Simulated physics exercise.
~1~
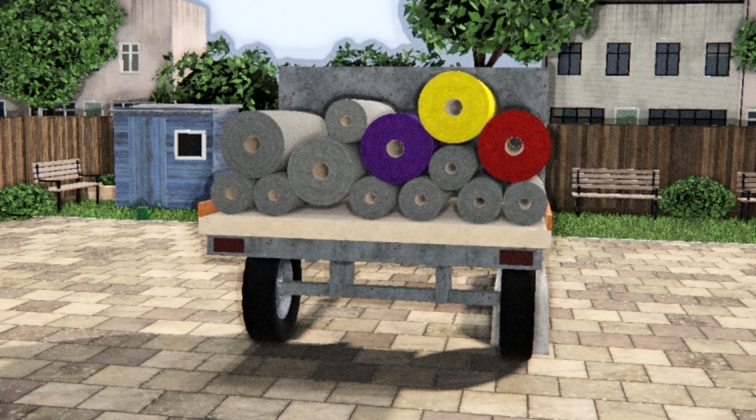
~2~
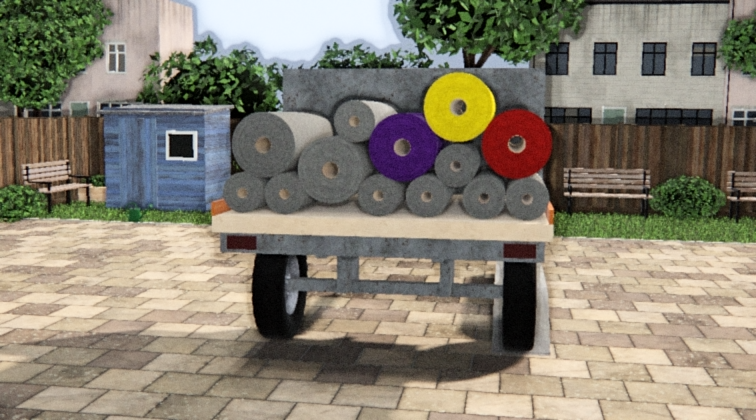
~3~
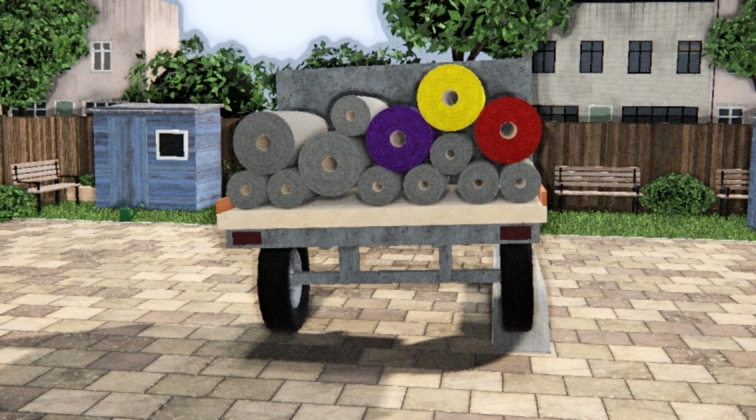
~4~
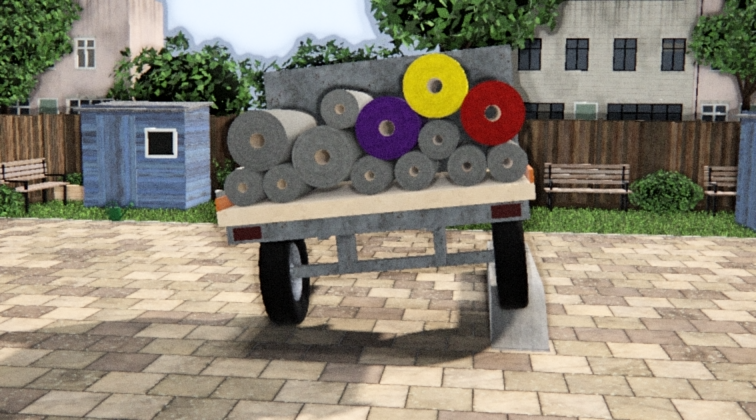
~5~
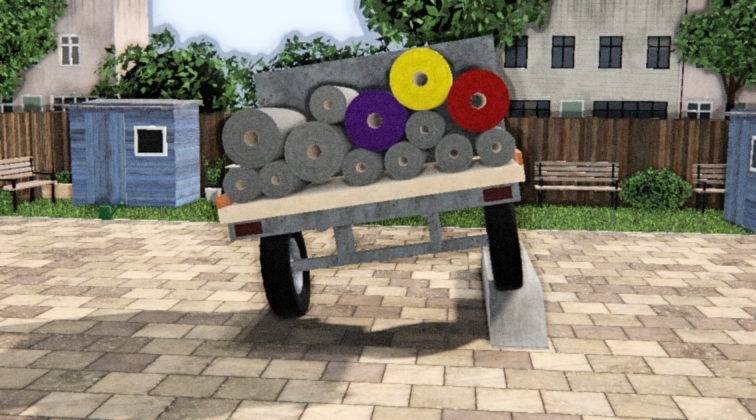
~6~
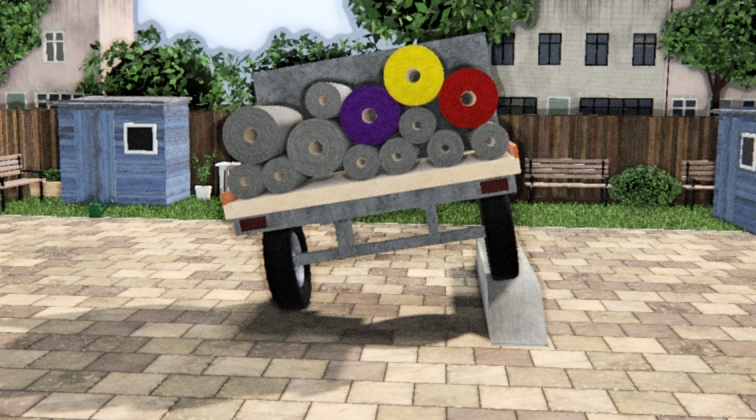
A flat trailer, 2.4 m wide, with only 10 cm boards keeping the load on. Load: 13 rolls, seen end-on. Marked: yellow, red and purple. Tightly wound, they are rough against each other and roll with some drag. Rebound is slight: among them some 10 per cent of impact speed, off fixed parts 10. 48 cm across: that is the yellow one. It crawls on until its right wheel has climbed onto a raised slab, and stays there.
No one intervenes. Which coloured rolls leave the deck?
Result - the yellow roll stays where it is, the red stays where it is, the purple stays where it is.
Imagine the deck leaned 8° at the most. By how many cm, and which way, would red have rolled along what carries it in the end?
Shift: Near 10 cm to the left.
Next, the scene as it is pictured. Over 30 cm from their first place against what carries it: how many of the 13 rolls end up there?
The answer comes to 1.
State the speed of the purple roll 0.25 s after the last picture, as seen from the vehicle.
Around 0.0 m/s.
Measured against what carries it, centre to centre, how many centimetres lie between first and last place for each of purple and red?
Net displacement for purple is 10, for red it is 10.
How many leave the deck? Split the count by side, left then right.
0 on the left side and 0 on the right side.
Then, 0.2 s after the last picture, yellow is up on others, 75 cm from the right edge, rolling right; red is up on others, 35 cm from the right edge, rolling right; purple is up on others, 115 cm from the right edge; 0 of 13 are off.
Then, 0.4 s after the last picture, red is up on others, 35 cm from the right edge; purple is up on others, 115 cm from the right edge; no change for yellow; 0 of 13 are off.
Then, 0.6 s after the last picture, red is up on others, 35 cm from the right edge; no change for yellow, purple; 0 of 13 are off.
At rest (0.9 s after the last picture), yellow is up on others, 75 cm from the right edge; red is up on others, 35 cm from the right edge; purple is up on others, 115 cm from the right edge; 0 of 13 are off.
